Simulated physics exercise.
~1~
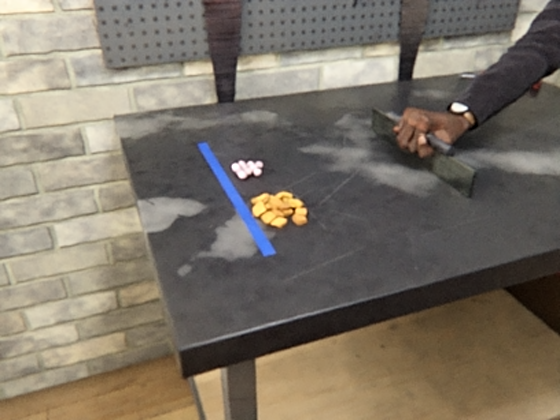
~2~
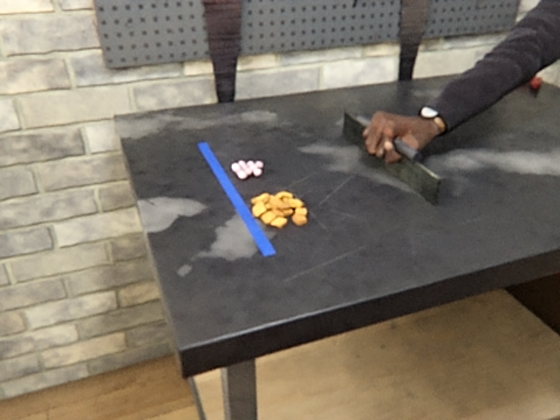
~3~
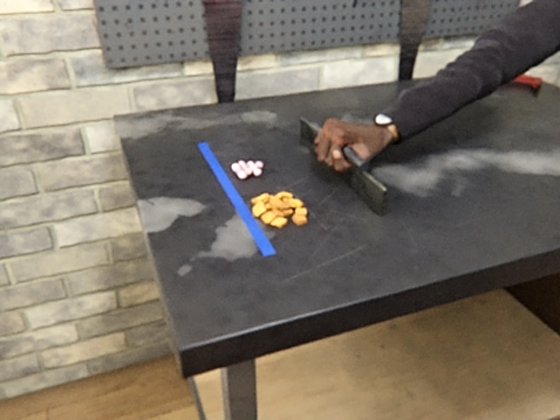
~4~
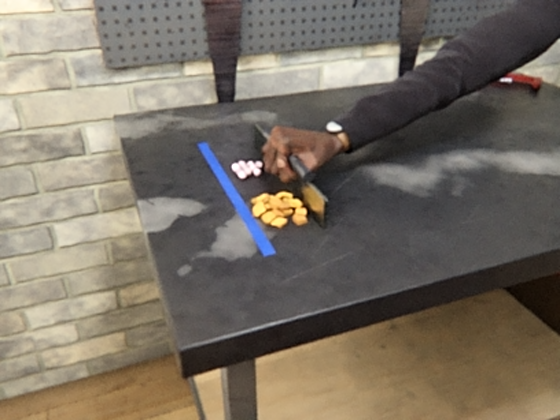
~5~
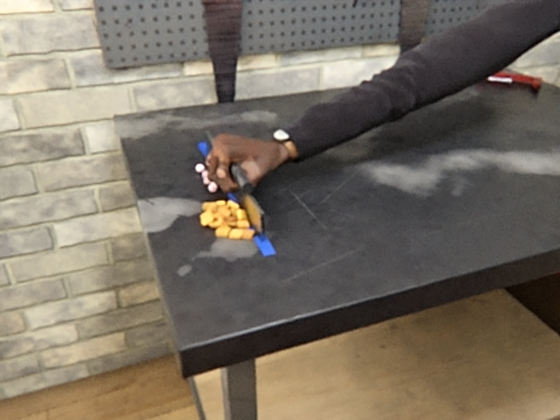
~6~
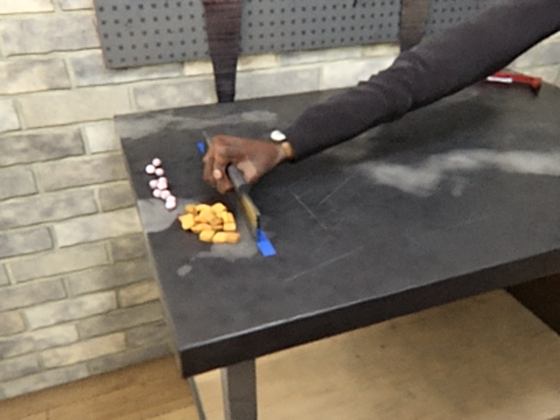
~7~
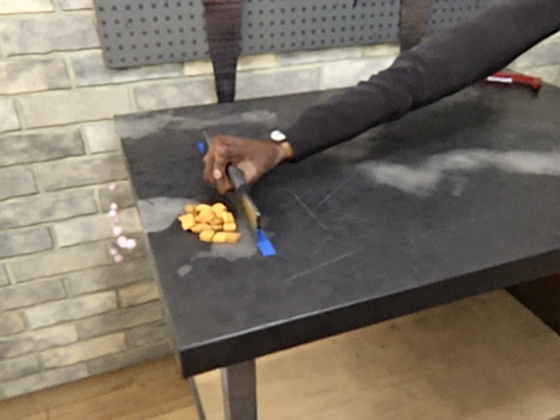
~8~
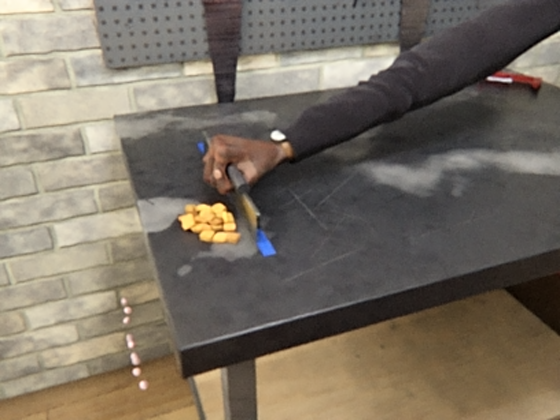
A dark, scuffed tabletop stands before a pale brick wall with a grey pegboard, seen from above at an angle. A strip of blue tape lies near the left edge, with a small pink-and-white heap just right of it and a larger orange-yellow heap nearer the viewer. From the right, a hand in a dark sleeve slides a scraper left across the table into both heaps, pushing them over the tape. The scraper stops at the tape, and the orange pieces soon settle on the tabletop. The pink pieces keep sliding, leave the left edge and drop towards the floor.
